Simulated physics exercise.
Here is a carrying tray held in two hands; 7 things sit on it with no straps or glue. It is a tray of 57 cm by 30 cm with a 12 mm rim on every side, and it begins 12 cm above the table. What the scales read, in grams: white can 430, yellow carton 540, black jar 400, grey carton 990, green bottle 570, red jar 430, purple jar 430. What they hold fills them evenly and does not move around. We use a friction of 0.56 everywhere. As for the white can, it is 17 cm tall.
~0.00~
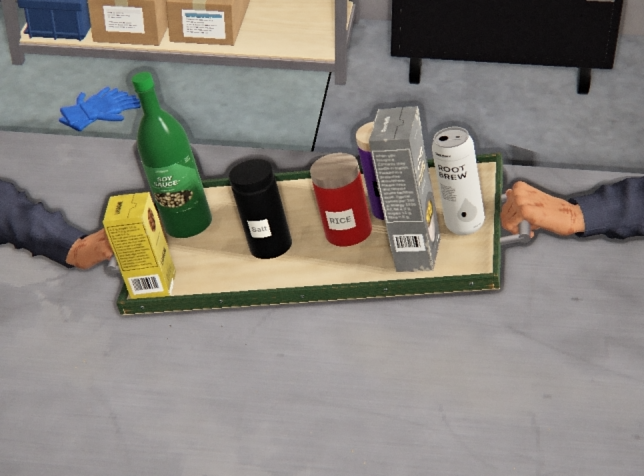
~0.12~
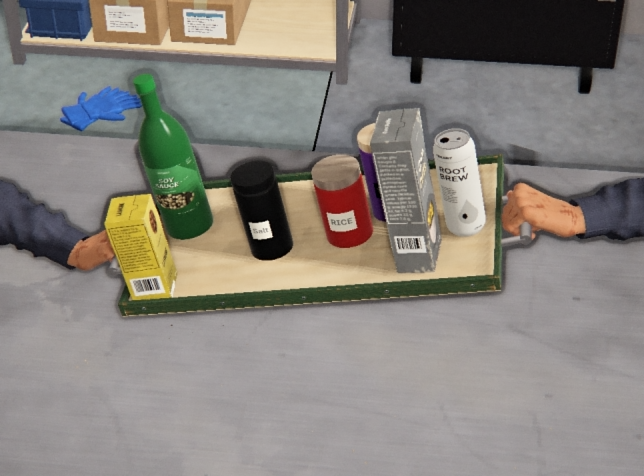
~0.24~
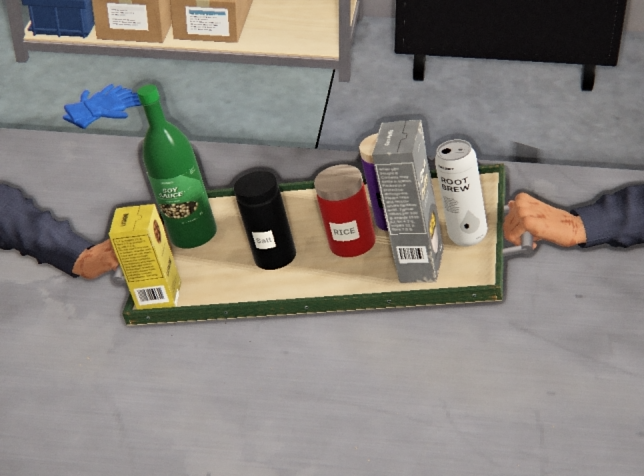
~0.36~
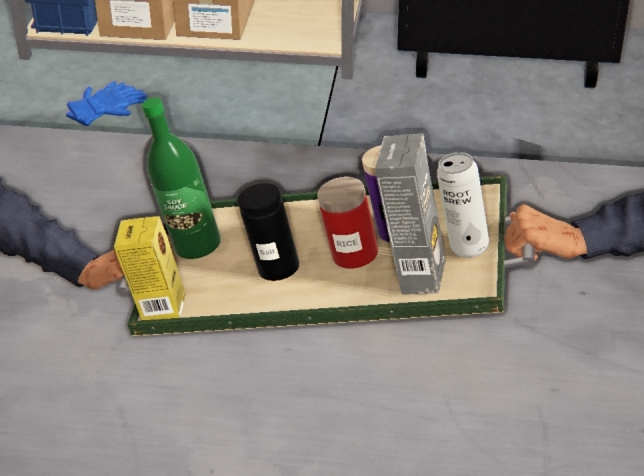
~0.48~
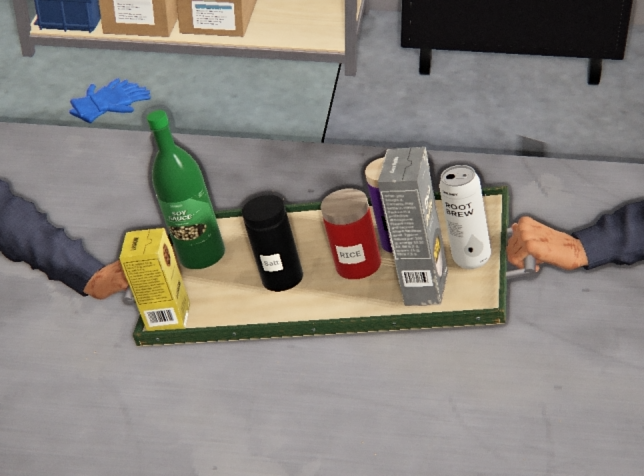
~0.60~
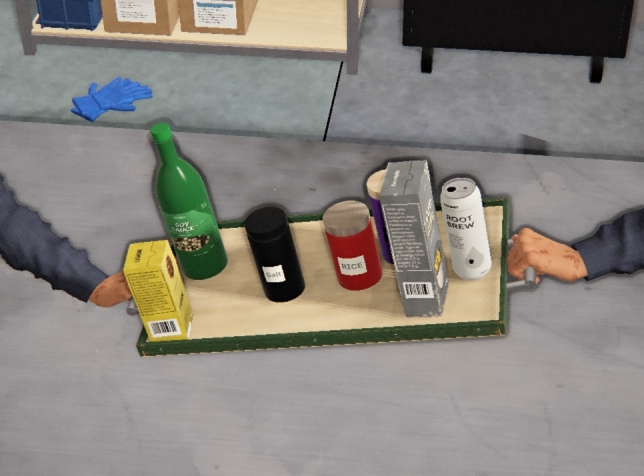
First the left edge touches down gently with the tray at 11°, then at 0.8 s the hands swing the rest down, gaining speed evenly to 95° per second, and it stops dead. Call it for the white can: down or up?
Down.
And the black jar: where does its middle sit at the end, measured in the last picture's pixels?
It finishes around (289, 279).
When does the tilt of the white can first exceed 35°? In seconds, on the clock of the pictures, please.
That first happens close to 1.3 seconds.
After 1.00 s, left edge on the table, tray at 2°; white can 4° off its base near (474, 273); grey carton 10° off its base.
After 1.30 s, tray flat on the table; white can now off the tray; grey carton 6° off its base.
After 2.10 s, tray flat on the table; grey carton 5° off its base.
In the end (3.2 s), off the tray and tipped over, white can; the other 6 under 5 cm from the start. In the last view, white can near (548, 315).
